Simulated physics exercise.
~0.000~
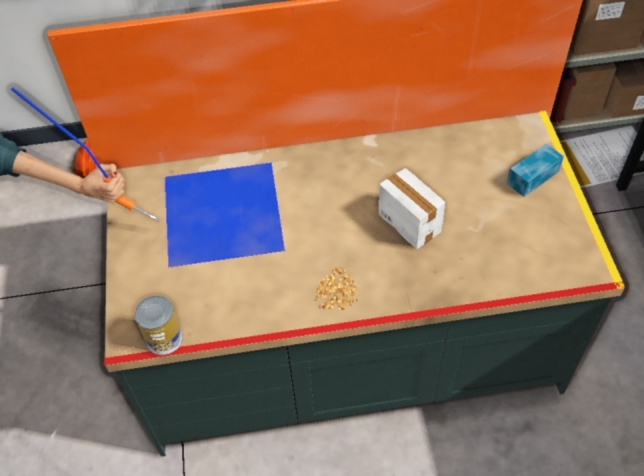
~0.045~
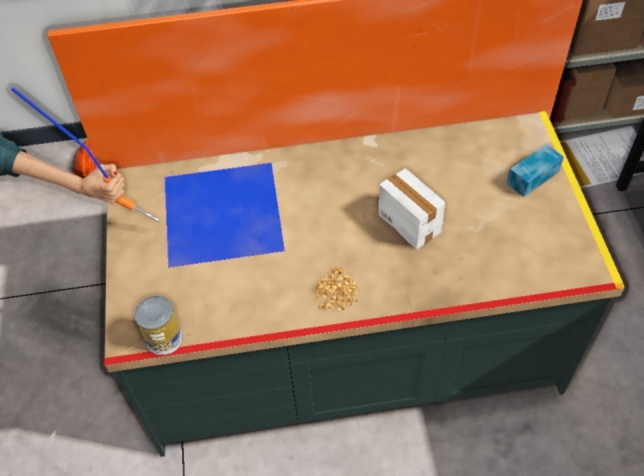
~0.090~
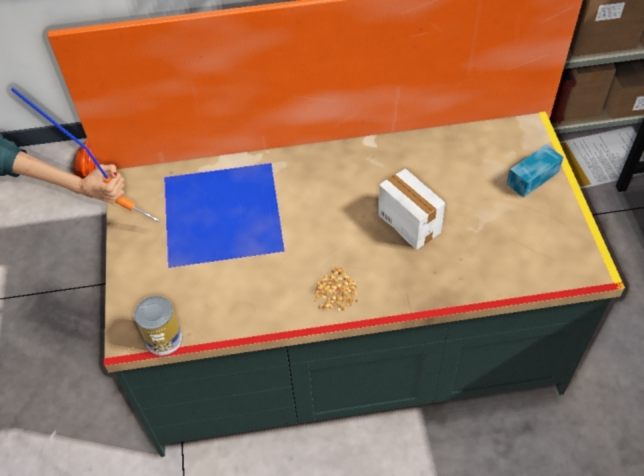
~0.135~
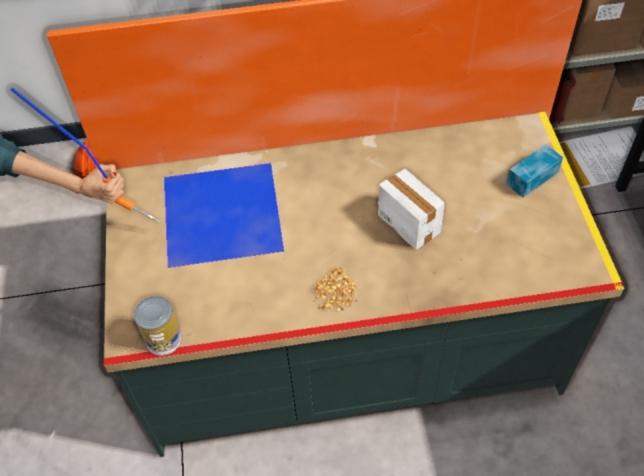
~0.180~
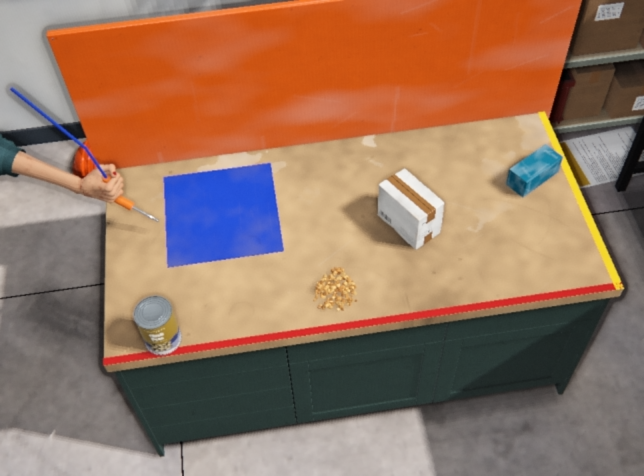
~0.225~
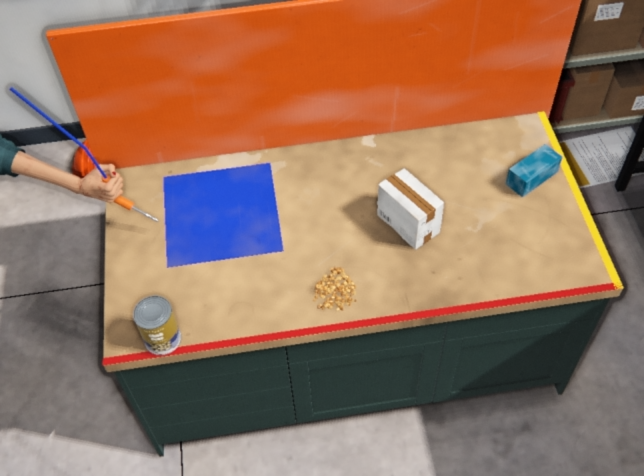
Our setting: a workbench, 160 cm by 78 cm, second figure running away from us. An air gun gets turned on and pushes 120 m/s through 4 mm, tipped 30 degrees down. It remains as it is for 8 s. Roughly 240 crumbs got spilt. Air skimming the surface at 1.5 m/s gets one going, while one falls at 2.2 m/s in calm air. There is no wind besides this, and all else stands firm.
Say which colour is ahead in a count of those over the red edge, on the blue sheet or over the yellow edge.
It is red.
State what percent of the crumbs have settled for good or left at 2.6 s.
The share is roughly 100 %.
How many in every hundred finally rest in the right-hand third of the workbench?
About 0 %.
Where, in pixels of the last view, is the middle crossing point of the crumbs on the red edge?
Close to pixel (408, 320).
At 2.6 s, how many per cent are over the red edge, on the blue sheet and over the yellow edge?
I'd say around 100 per cent at red, 0 per cent at blue, 0 per cent at yellow.
After 1.6 s the count stands so, 100 % are over the red edge, 0 % over the yellow edge and 0 % on the blue sheet.
After 2.6 s the count stands so, 100 % are over the red edge, 0 % over the yellow edge and 0 % on the blue sheet.
After 4.4 s the count stands so, 100 % are over the red edge, 0 % over the yellow edge and 0 % on the blue sheet.
After 8.0 s, at the end, 100 % are over the red edge, 0 % over the yellow edge and 0 % on the blue sheet.
